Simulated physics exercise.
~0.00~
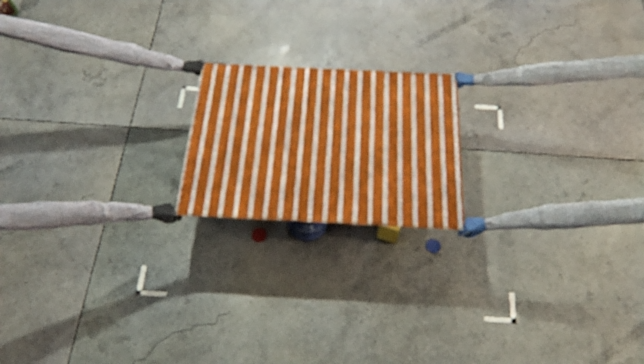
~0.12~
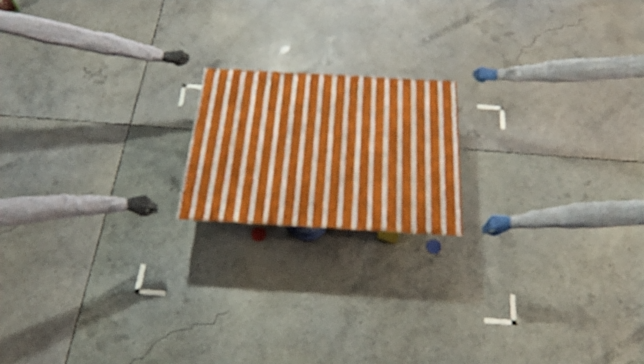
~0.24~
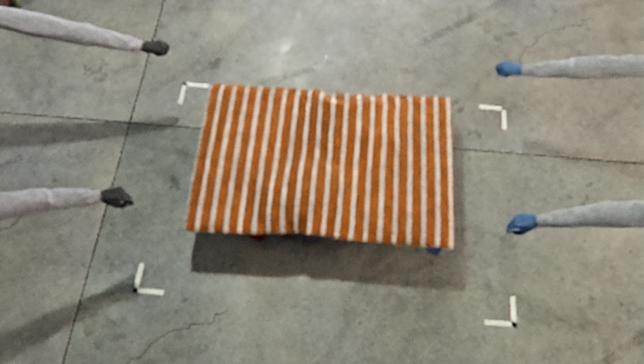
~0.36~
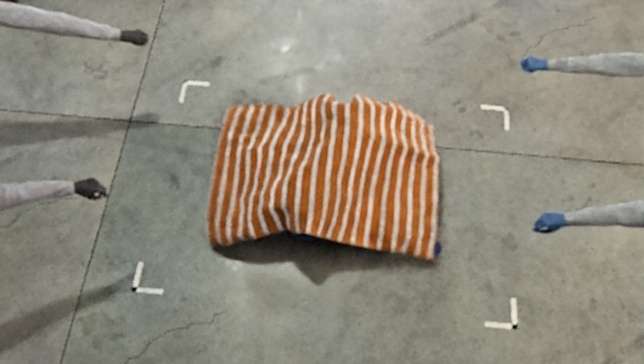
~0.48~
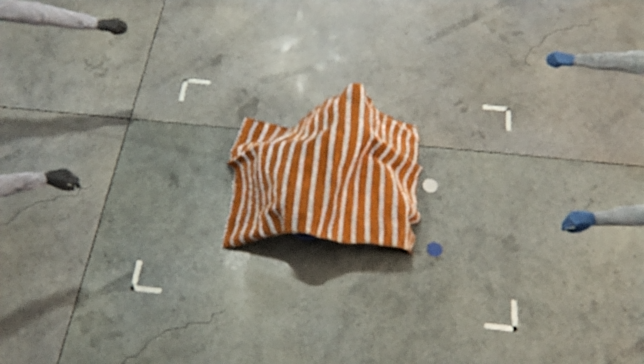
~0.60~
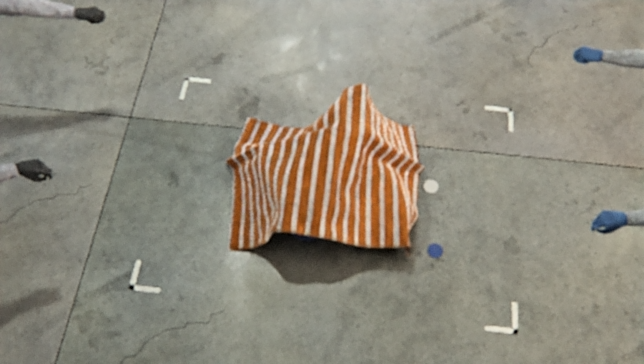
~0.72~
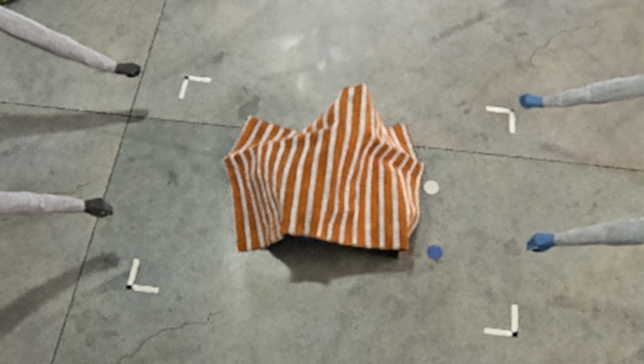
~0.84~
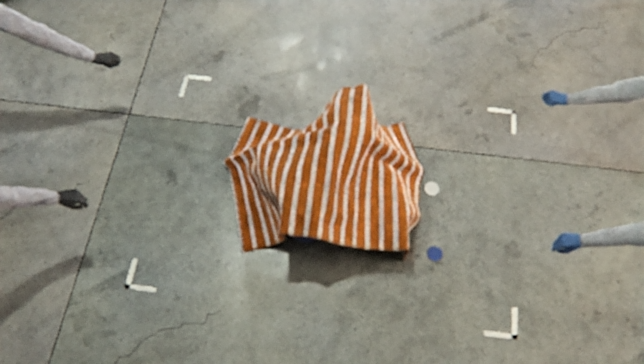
Orange-and-white striped blanket dropping from four opening hands onto hidden objects, crumpling into a peaked heap beside exposed white and blue discs.
